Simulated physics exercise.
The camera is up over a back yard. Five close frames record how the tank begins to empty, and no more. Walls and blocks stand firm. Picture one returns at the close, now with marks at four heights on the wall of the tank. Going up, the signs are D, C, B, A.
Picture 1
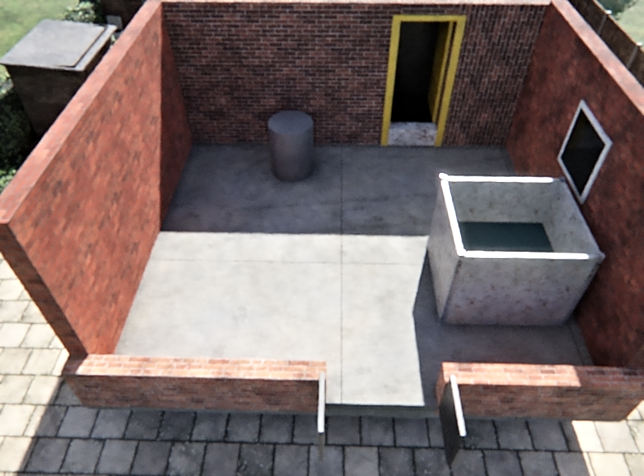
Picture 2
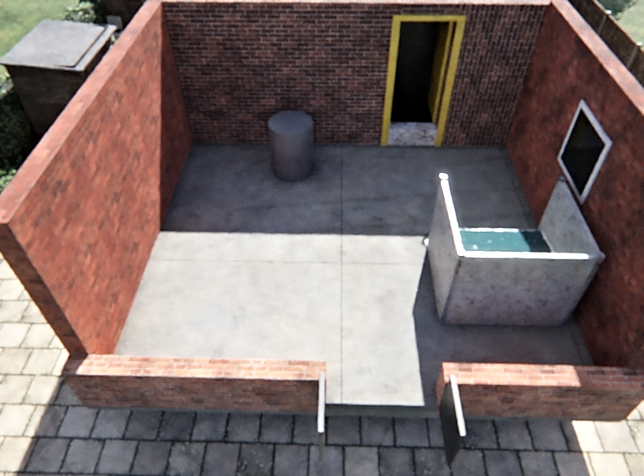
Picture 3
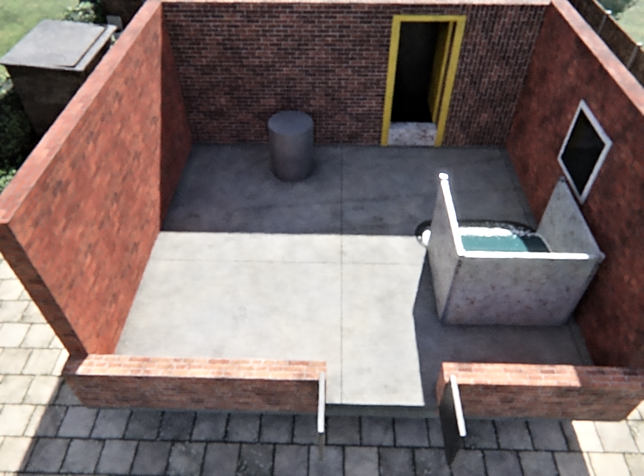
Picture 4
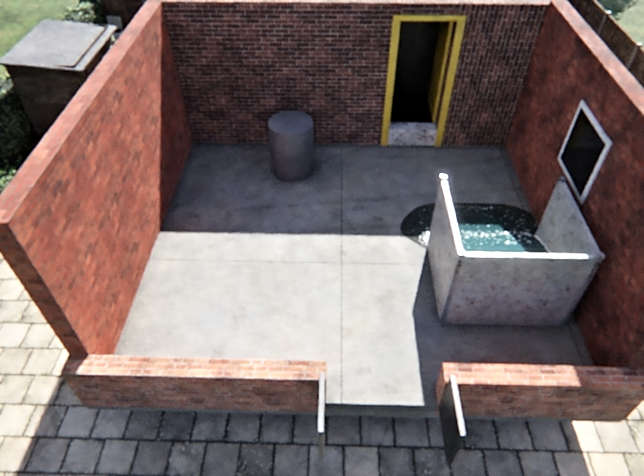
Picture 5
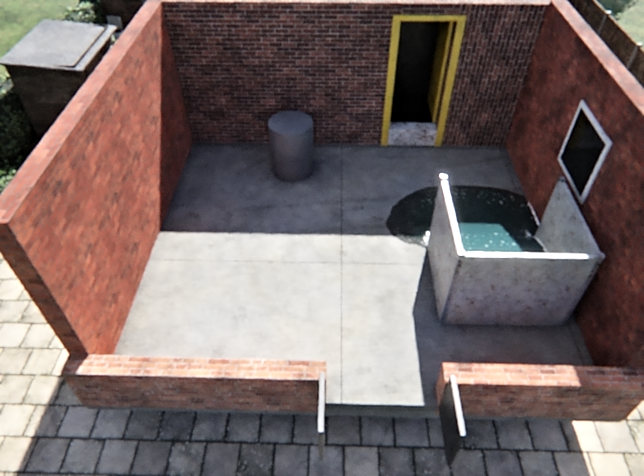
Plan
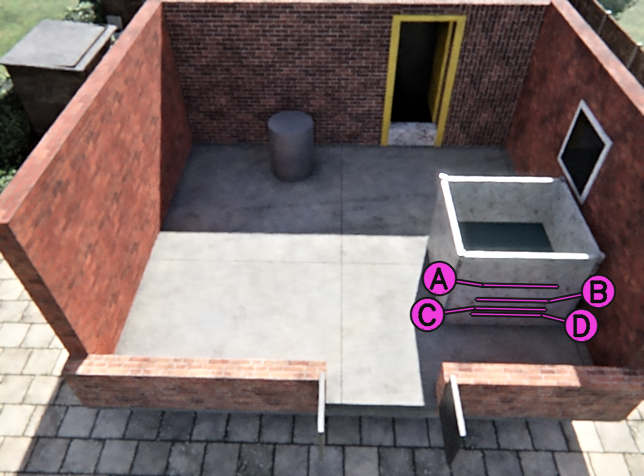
Water spreading from a concrete tank across a brick-walled yard after its back side opens, a dark pool widening behind it.
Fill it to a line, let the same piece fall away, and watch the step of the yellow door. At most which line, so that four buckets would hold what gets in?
A.
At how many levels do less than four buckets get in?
All of them.
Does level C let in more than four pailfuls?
No, not at all.
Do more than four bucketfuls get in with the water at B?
No, not at all.
In magenta, A at (519, 285); B at (513, 300); C at (509, 309); D at (507, 314); from the bottom up D, C, B, A.
Choosing A, a splash gets over, under a bucket.
Choosing B, nothing gets over.
Choosing C, nothing gets over.
Choosing D, nothing gets over.
